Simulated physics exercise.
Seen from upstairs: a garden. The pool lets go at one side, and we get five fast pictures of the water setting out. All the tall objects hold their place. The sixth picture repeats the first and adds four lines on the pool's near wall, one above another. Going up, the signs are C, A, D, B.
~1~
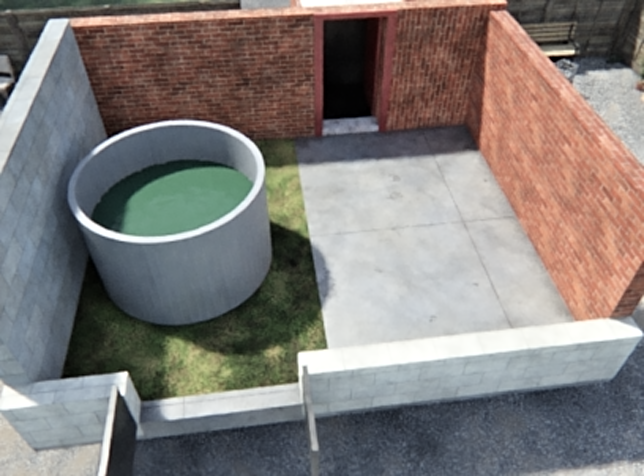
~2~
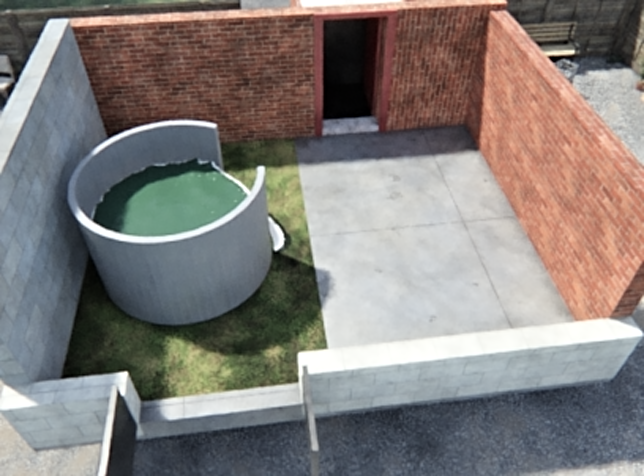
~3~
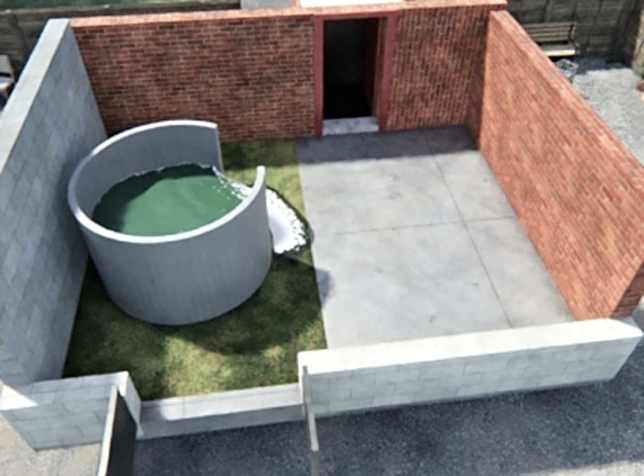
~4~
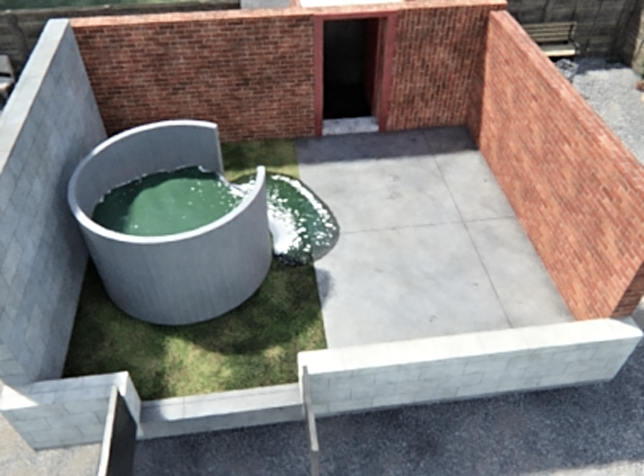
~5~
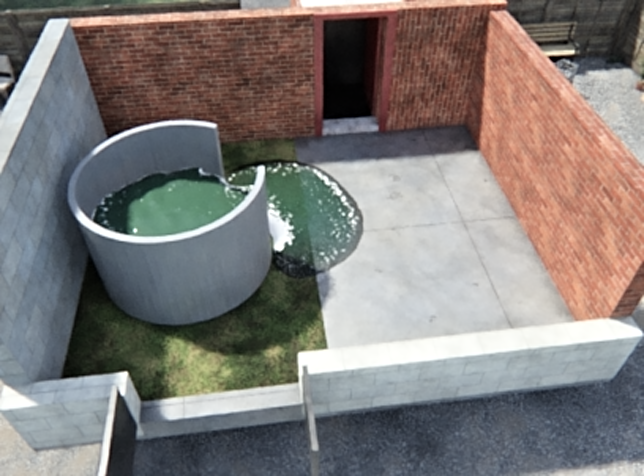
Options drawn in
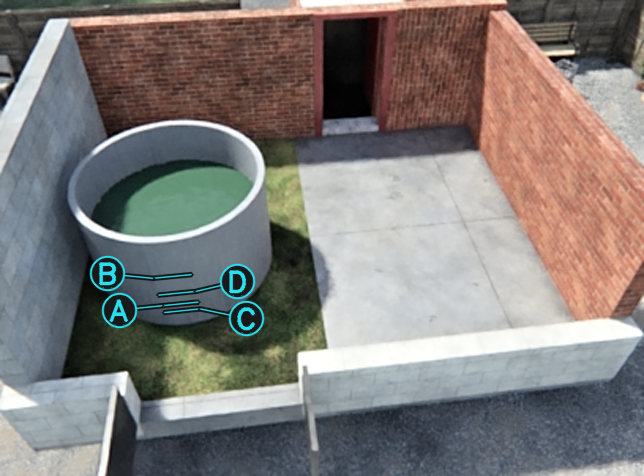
Green water rests in a round grey tank on grass at the left of a walled yard, seen from upstairs by a still camera. Red brick walls stand behind and to the right, with a dark red-framed doorway at the back, pale walls at left and front, and grey paving. A gap opens in the tank's right side, and water pours out, foaming white, and spreads across grass and paving.
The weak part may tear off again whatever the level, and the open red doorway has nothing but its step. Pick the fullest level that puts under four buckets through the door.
Go for D.
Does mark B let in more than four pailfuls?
Yes, that goes wrong.
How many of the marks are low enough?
Three of the four.
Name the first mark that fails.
B.
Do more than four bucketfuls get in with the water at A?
No, not at all.
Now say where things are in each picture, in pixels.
Water in the pool at rest, its middle at (177, 210); foot of the red doorway at (350, 133); open gate at (213, 360), in the first frame.
In the second frame, 1 % of the ground under water, visible out to (277, 248).
In the third frame, 4 % of the ground under water, visible out to (304, 242).
In the fourth frame, 8 % of the ground under water, visible out to (332, 236).
In the fifth frame, 13 % of the ground under water, visible out to (314, 169).
In cyan, A at (180, 303); B at (172, 276); C at (182, 310); D at (177, 293); from the bottom up C, A, D, B.
Choosing A, nothing gets over.
Choosing B, about 10 bucketfuls get in.
Choosing C, nothing gets over.
Choosing D, a bucket or two gets in.
